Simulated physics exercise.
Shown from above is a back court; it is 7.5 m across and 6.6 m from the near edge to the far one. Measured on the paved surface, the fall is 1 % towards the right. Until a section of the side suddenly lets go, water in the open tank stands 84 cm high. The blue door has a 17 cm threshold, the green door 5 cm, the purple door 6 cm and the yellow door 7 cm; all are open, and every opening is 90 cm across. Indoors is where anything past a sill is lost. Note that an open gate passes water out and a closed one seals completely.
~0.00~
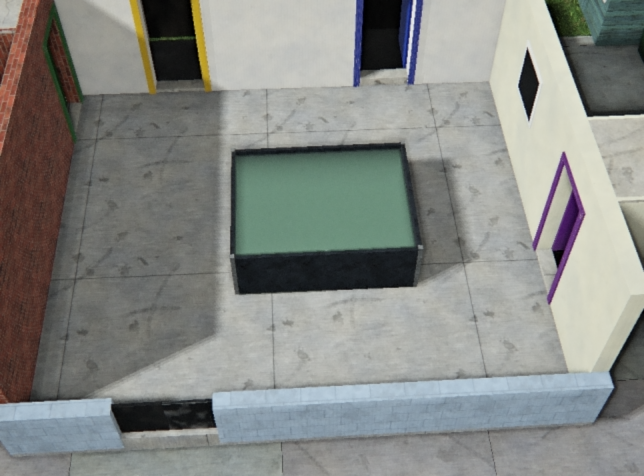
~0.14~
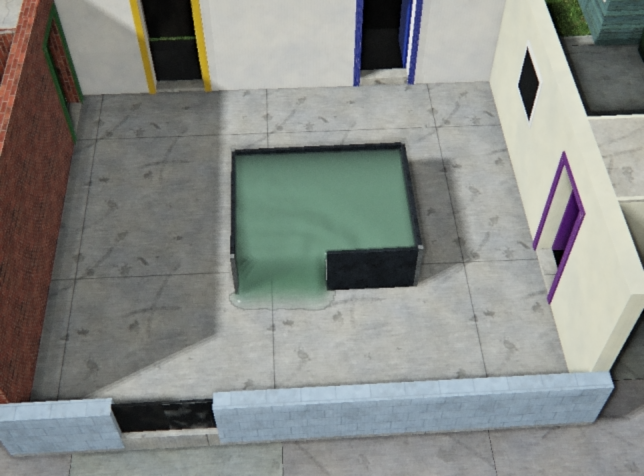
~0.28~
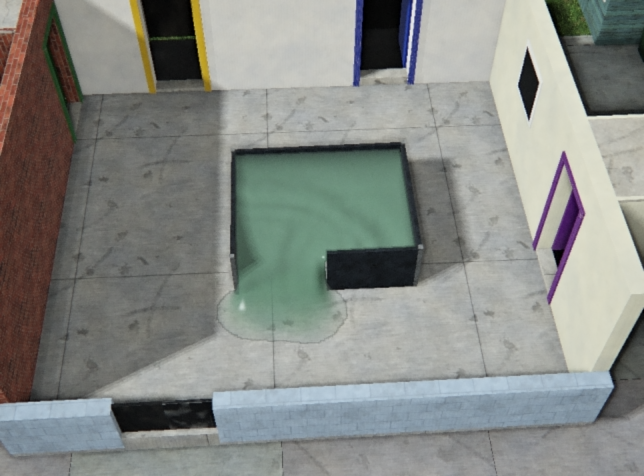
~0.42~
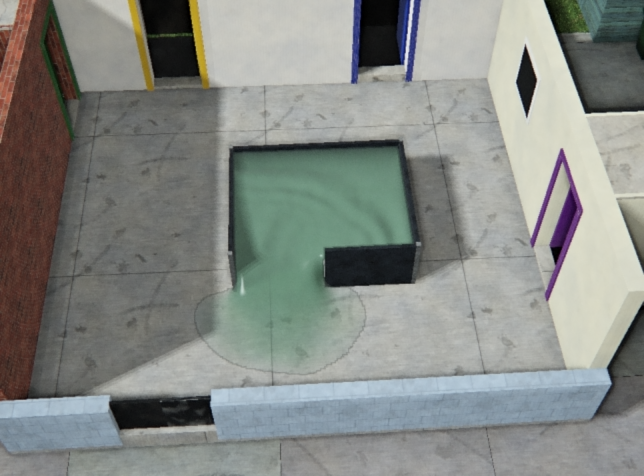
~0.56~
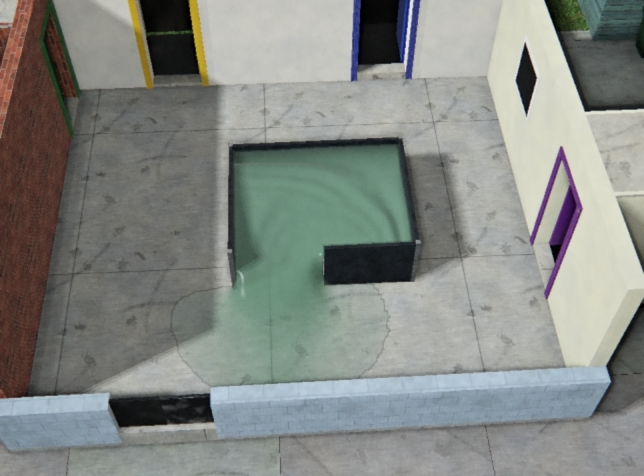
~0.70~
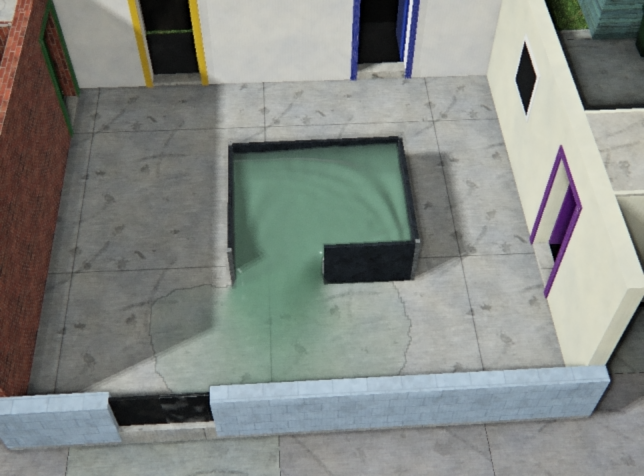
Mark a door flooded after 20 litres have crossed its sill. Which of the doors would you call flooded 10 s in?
I would call the blue door not flooded; I would call the green door flooded; I would call the purple door flooded; I would call the yellow door flooded.
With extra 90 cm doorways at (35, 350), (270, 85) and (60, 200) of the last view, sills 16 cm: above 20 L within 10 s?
In turn: Beyond it, short of it, short of it.
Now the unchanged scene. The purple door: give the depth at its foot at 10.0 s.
Reading: Close to 8.0 cm.
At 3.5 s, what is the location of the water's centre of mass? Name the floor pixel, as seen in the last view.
Around (282, 293).
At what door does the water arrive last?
It's the blue door.
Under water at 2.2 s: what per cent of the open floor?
About 30 per cent.
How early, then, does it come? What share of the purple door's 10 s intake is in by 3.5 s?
I'd say close to 20 percent.
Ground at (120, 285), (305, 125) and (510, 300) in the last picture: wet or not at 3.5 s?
Going in order, covered, then clear, then covered.
After 1.4 s water covers 20 % of the floor and is deepest (55 cm) near (264, 396); blue door not reached, green door not reached, purple door not reached, yellow door not reached.
After 2.2 s water covers 30 % of the floor and is deepest (55 cm) near (24, 420); blue door not reached, green door not reached, purple door not reached, yellow door not reached.
After 3.5 s water covers 55 % of the floor and is deepest (34 cm) near (38, 419); blue door not reached, green door not reached, purple door 14 cm at the sill, 18 L in, yellow door not reached.
After 6.0 s water covers 95 % of the floor and is deepest (20 cm) near (24, 420); blue door 10 cm at the sill, 0 L in, green door 8 cm at the sill, 6 L in, purple door 11 cm at the sill, 68 L in, yellow door 14 cm at the sill, 35 L in.
After 10.0 s water covers 100 % of the floor and is deepest (23 cm) near (502, 164); blue door 16 cm at the sill, 2 L in, green door 9 cm at the sill, 53 L in, purple door 8 cm at the sill, 100 L in, yellow door 11 cm at the sill, 100 L in.
